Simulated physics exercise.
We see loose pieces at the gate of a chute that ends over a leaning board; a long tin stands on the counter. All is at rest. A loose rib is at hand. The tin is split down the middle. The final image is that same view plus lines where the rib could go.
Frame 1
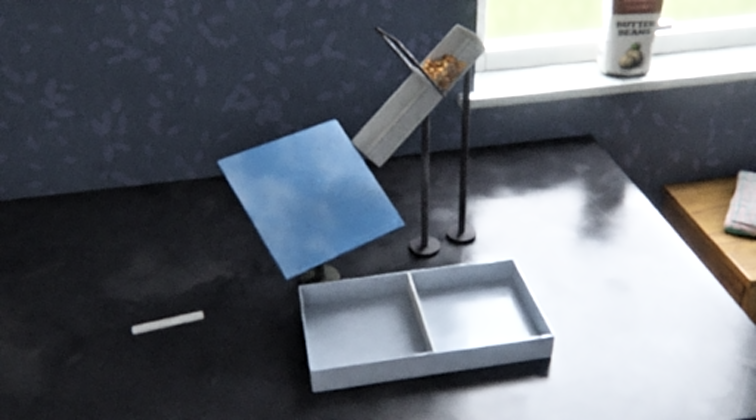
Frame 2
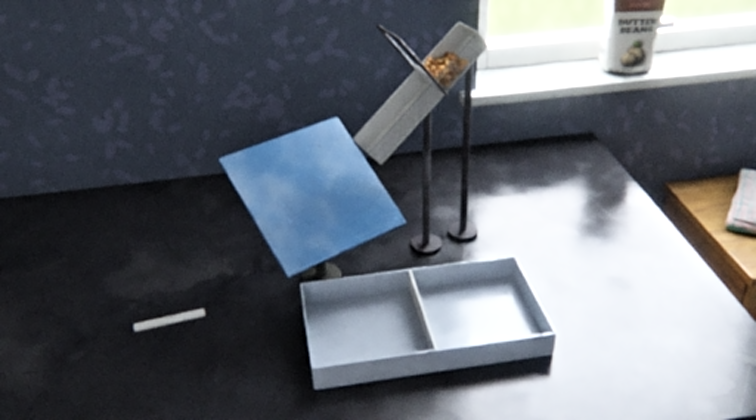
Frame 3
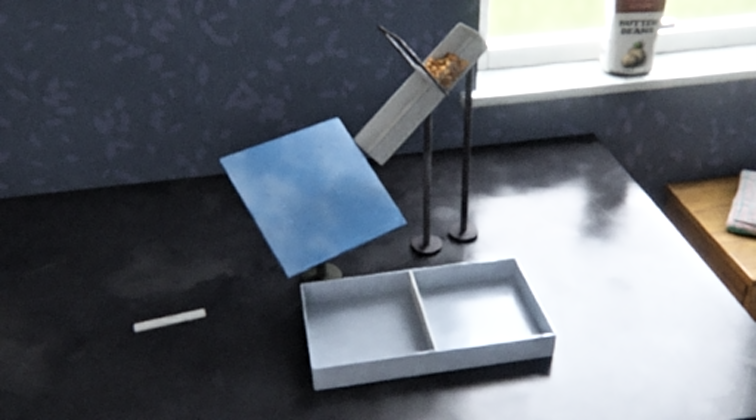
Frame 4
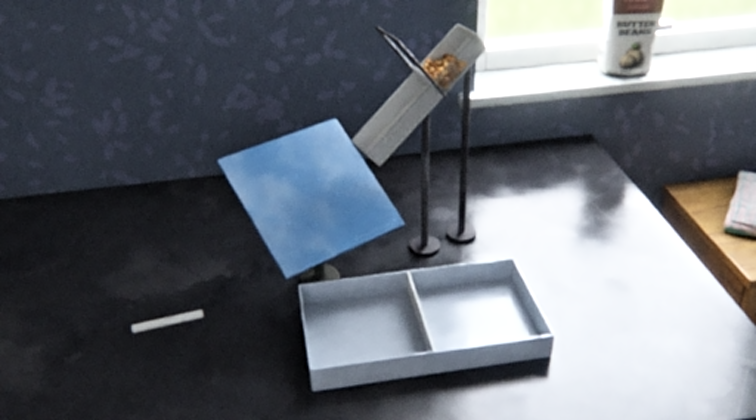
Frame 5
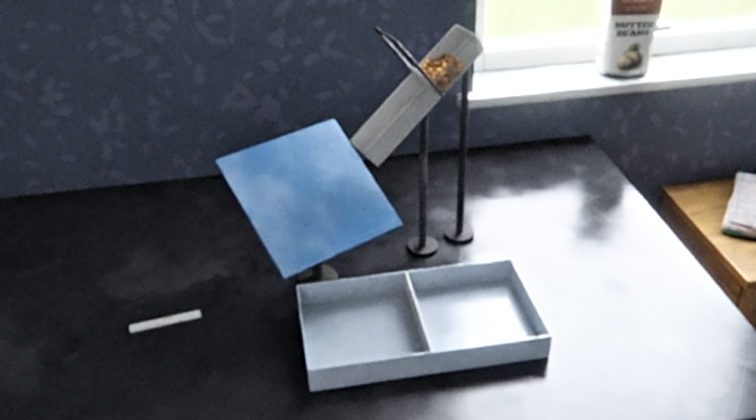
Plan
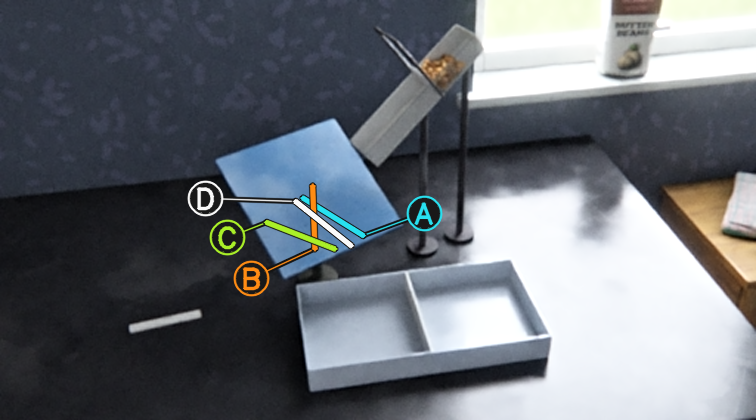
Nothing moves apart from a very slight shift of the whole view; a small heap of orange-brown pieces stays behind the gate of a sloping grey chute. Below it, a tilted blue board leans over a dark counter, beside a pale tin split in two and a loose white strip at left.
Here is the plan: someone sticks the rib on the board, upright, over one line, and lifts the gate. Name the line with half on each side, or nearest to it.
A works best here.
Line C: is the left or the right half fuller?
Left.
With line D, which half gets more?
The left half.
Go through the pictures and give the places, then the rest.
The first picture shows load behind the gate at (443, 69), round wooden beads; lip of the chute at (371, 160), sloping fairly steeply.
The second picture shows middle of the board at (314, 191), tilted fairly steeply; middle of its low edge at (350, 248); of its high edge at (280, 137).
The third picture shows front corners of the tin at (313, 368) and (556, 334); front end of its middle wall at (437, 351); gate still shut at (422, 72).
The fourth picture shows middle of the load at (443, 68); lip at (371, 159).
The fifth picture shows middle of the load at (442, 68); lip at (369, 159).
On the marked copy, line A from (303, 198) to (363, 235); line B from (312, 185) to (314, 248); line C from (266, 222) to (334, 248); line D from (295, 201) to (351, 245).
If A is chosen, of what is caught, about half in the left half, about half in the right.
If B is chosen, of what is caught, nearly all in the left half, a stray few in the right.
If C is chosen, of what is caught, nearly all in the left half, a small part in the right.
If D is chosen, of what is caught, nearly all in the left half, a small part in the right.
